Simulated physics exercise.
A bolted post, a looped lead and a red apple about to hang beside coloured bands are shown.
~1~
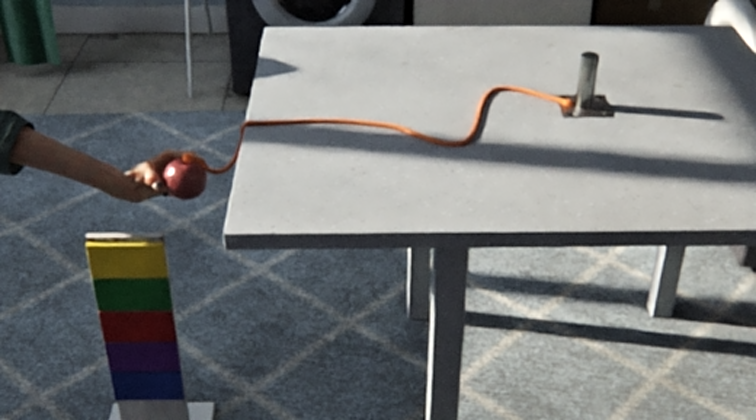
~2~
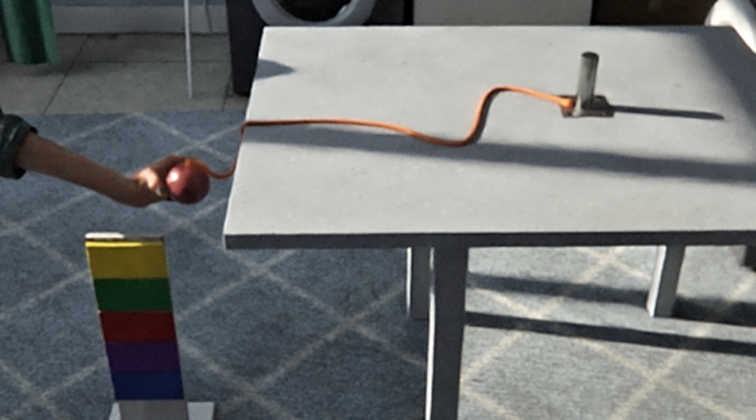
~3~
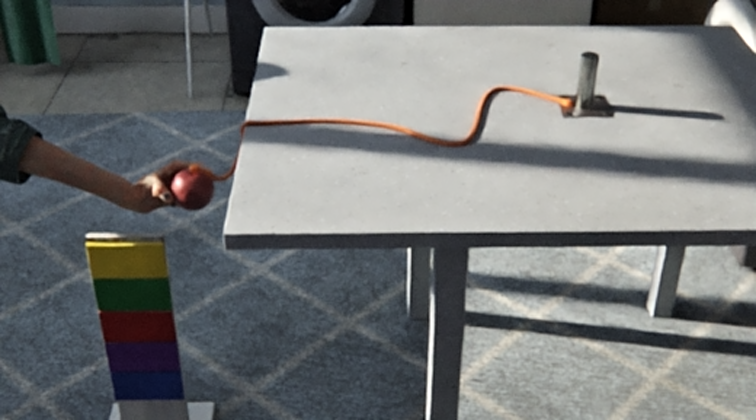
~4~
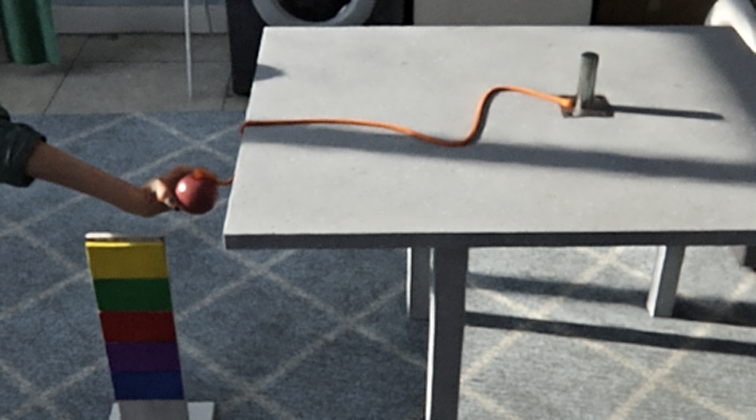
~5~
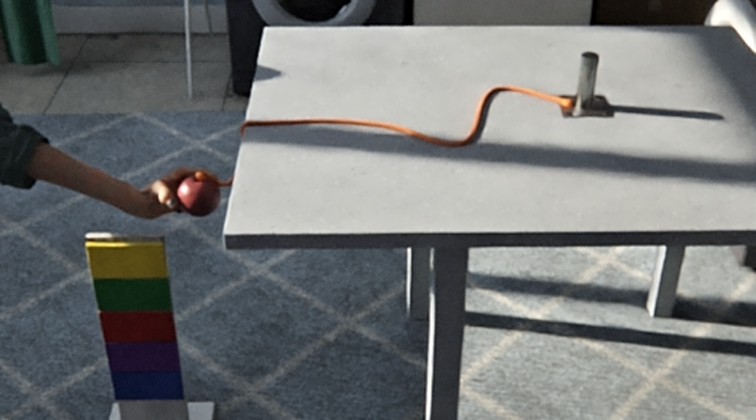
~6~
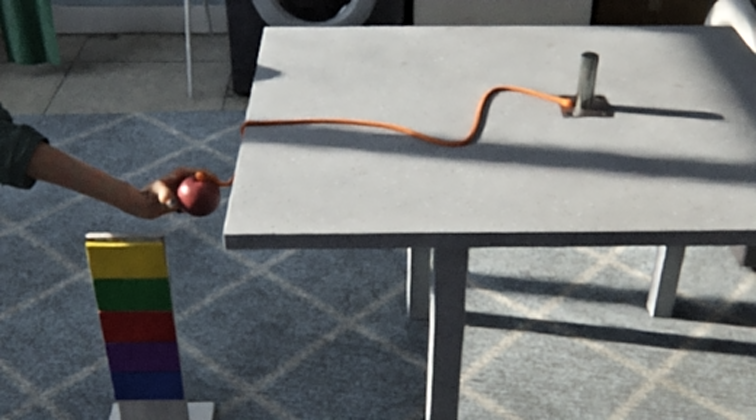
In the video, a hand holds a red apple attached to an orange lead beside a gray table, above a stack of coloured bands, and moves it slightly right and downward while the lead on the tabletop stays still.
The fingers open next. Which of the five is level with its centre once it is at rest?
Red.
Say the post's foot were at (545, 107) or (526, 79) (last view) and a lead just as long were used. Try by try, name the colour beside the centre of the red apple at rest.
Trial 1 - purple; trial 2 - purple.
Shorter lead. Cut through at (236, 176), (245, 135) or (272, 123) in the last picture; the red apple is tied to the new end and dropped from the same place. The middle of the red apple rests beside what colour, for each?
Here's the sequence: Green; next: Yellow; last: None, it hangs higher.
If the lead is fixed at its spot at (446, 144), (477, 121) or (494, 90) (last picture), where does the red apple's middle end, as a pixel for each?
Readings in order - (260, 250), (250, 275), (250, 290).
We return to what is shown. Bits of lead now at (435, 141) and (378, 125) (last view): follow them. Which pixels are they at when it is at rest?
Near (338, 123) and (273, 128).
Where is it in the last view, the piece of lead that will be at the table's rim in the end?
You'll find it close to (350, 122).
Soon after, apple near (273, 298); level with green.
Then, apple near (233, 313); level with red.
At rest, apple near (250, 317); level with red. Its middle rests at the red band.
